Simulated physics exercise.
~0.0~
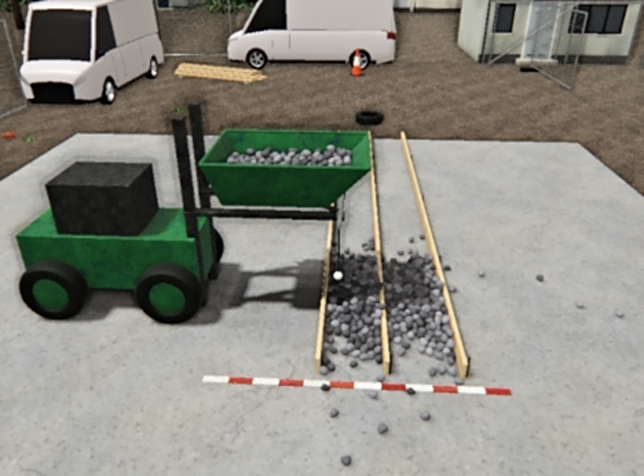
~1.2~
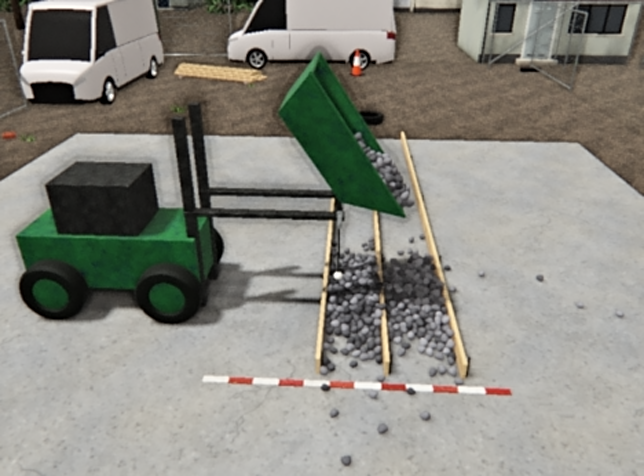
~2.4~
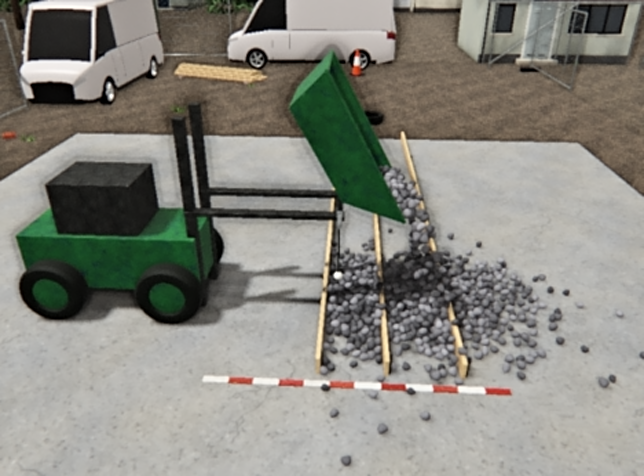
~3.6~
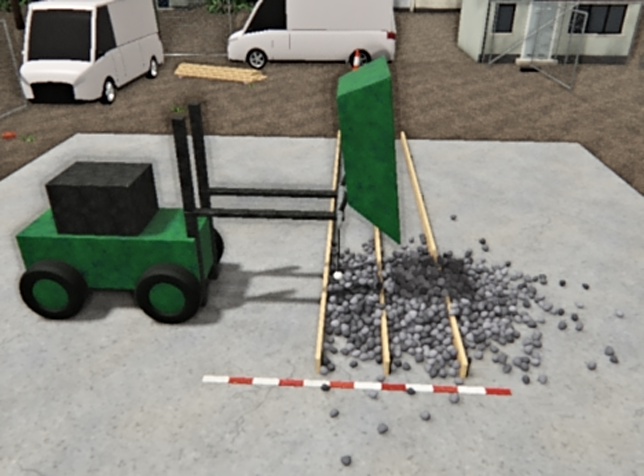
A green fork truck with a black block on top stands at the left of a pale concrete slab, seen from above, holding a green skip of grey stones on its forks. Beneath and beyond the skip, wooden planks divide the floor, with loose stones already lying between them and a red and white staff in front; white vans stand behind on brown ground. The skip tilts steeply to the right, and stones slide over its lower edge. They pour down, heap up and spill past the right-hand plank. Finally the skip hangs almost upright and empty above the widened, scattered pile.
